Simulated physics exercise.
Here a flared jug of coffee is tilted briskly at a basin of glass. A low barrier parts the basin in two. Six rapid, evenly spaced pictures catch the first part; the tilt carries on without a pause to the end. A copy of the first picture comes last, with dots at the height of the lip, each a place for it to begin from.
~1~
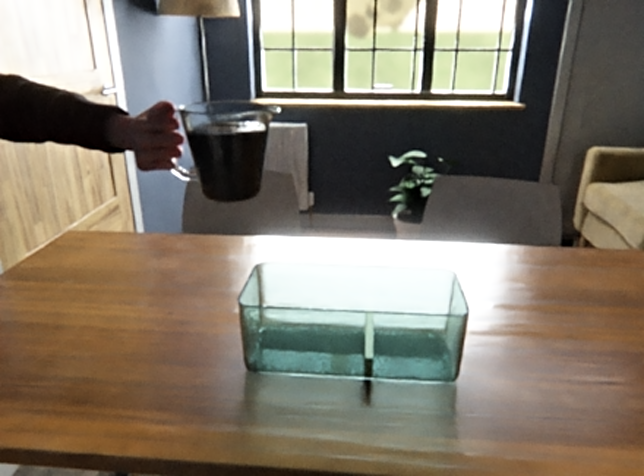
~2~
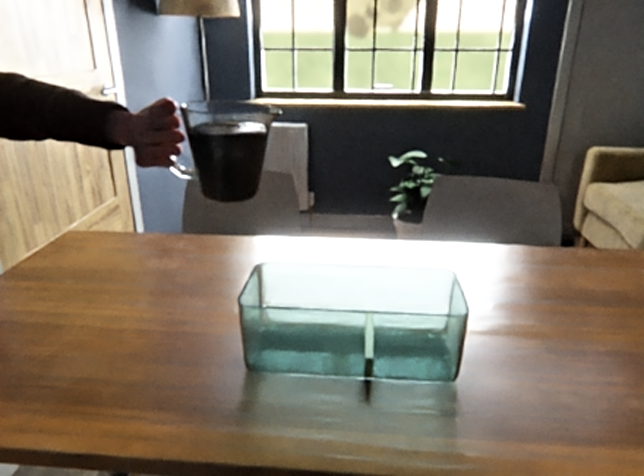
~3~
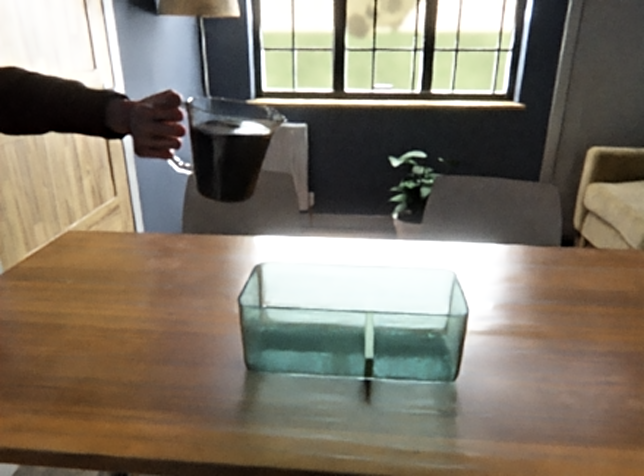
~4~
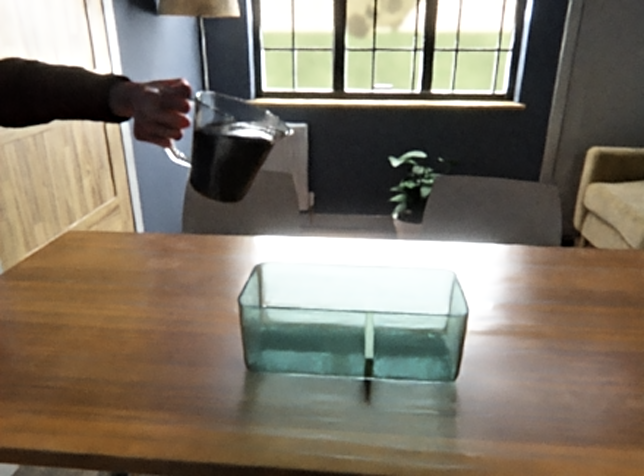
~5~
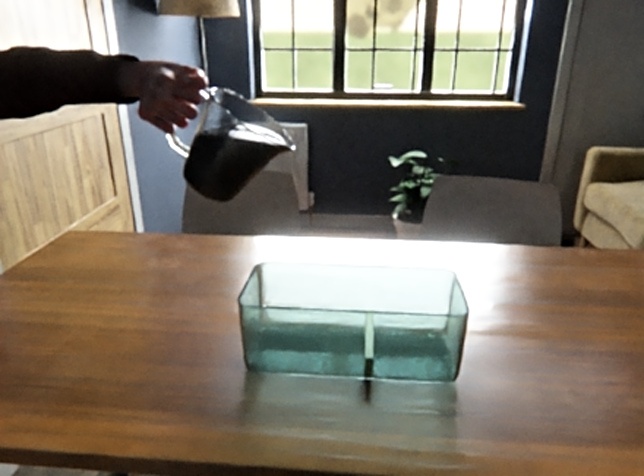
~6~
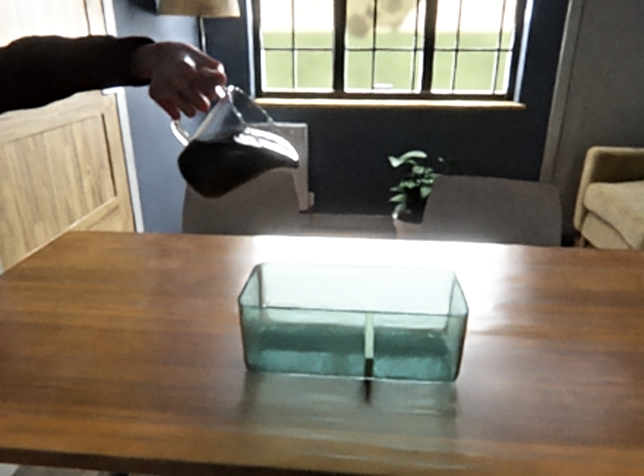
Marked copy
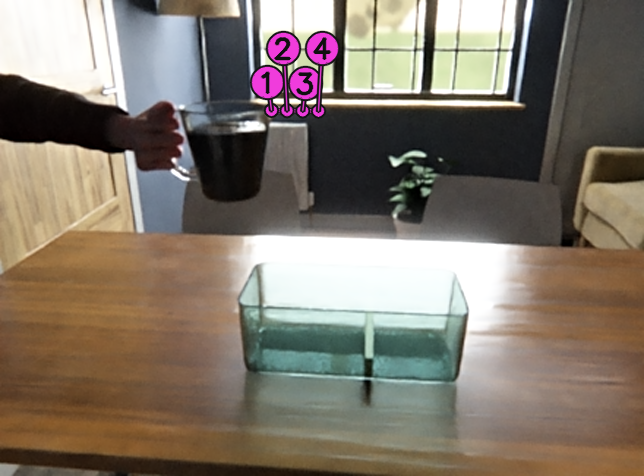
A hand on the left held a glass jug of dark coffee above a divided glass basin on a wooden table, then tilted it steadily rightward until the coffee reached the lip.
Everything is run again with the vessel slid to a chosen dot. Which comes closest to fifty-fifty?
4 works best here.
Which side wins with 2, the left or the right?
The left one.
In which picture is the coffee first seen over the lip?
In picture 6.
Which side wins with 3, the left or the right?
The left one.
On the marked copy, 1 at (271, 110); 2 at (287, 110); 3 at (302, 110); 4 at (318, 111).
For dot 1, about 76 % ends left of the wall and 15 % right of it; 9 % is lost outside.
For dot 2, about 80 % ends left of the wall and 11 % right of it; 9 % is lost outside.
For dot 3, about 77 % ends left of the wall and 16 % right of it; 8 % is lost outside.
For dot 4, about 47 % ends left of the wall and 49 % right of it; 4 % is lost outside.
